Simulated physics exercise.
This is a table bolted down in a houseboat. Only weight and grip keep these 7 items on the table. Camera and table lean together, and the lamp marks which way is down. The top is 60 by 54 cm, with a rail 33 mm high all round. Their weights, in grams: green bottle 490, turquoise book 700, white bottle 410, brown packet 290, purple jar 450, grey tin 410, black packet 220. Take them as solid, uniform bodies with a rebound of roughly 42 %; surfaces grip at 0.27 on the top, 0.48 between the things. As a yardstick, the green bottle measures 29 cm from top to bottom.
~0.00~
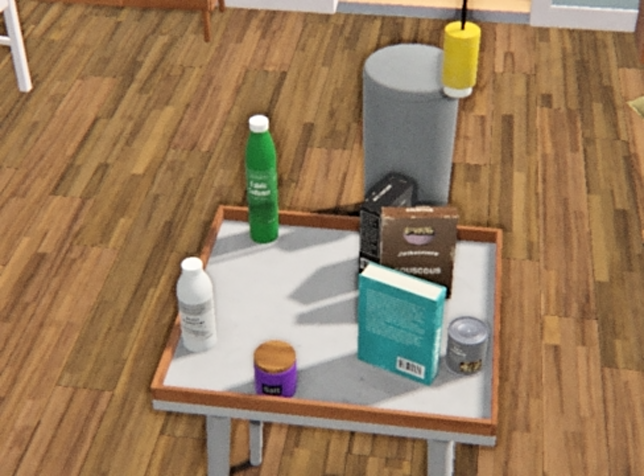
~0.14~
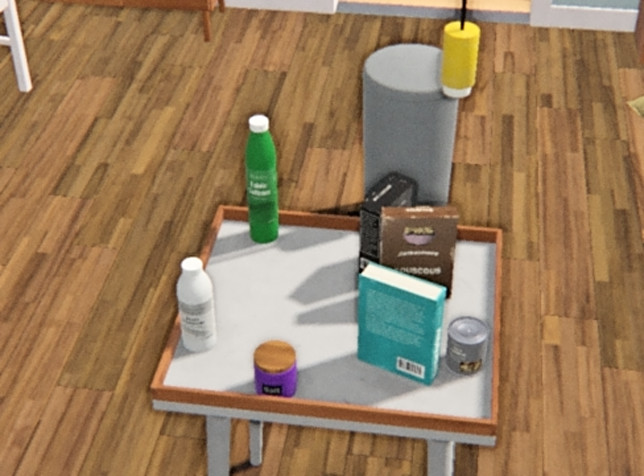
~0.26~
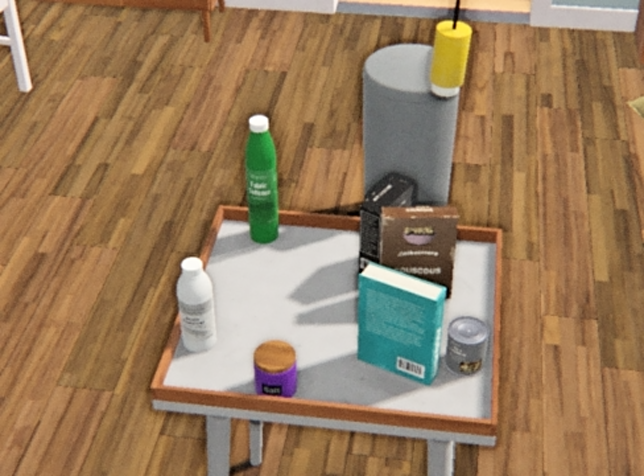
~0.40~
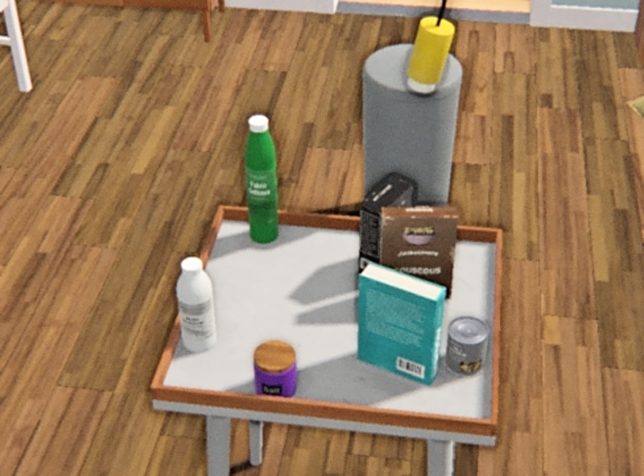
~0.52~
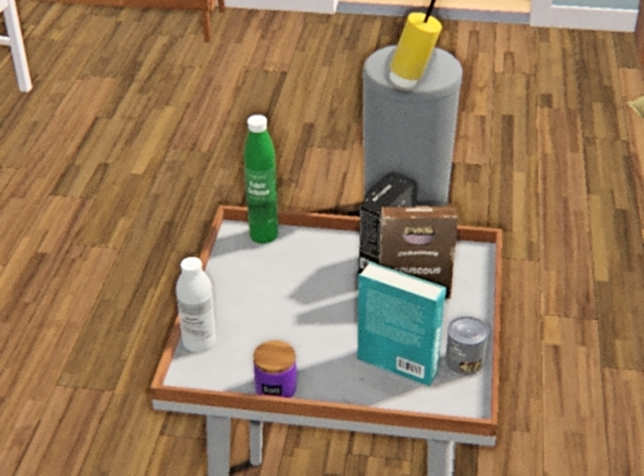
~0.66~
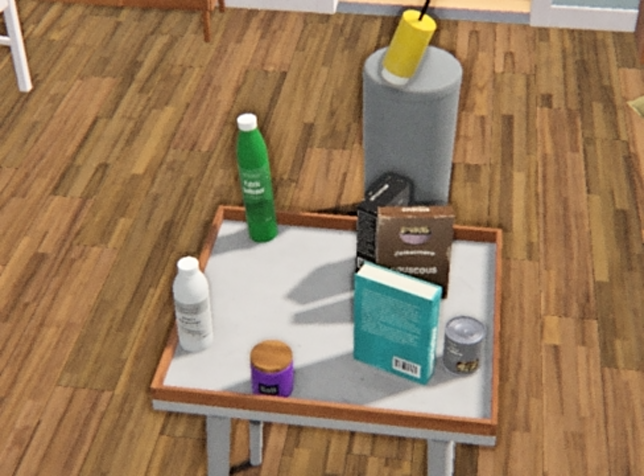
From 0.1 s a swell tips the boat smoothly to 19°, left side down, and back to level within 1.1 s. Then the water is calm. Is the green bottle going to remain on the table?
The green bottle goes over the edge.
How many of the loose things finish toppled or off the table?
That comes to 1.
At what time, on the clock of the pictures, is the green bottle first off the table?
At about 0.9 s.
After 0.86 s, boat heeled 13°, left side down; green bottle tipped 31° from how it sat near (223, 179); turquoise book slid 4 cm; brown packet slid 4 cm.
After 1.16 s, boat level; green bottle now off the table; turquoise book slid 5 cm; brown packet slid 5 cm.
After 1.56 s, boat level; turquoise book slid 5 cm; brown packet slid 5 cm; black packet slid 5 cm.
At rest (1.7 s), off the table, green bottle; not toppled but over 5 cm from the start, turquoise book and brown packet; the other 4 in place, give or take 5 cm.
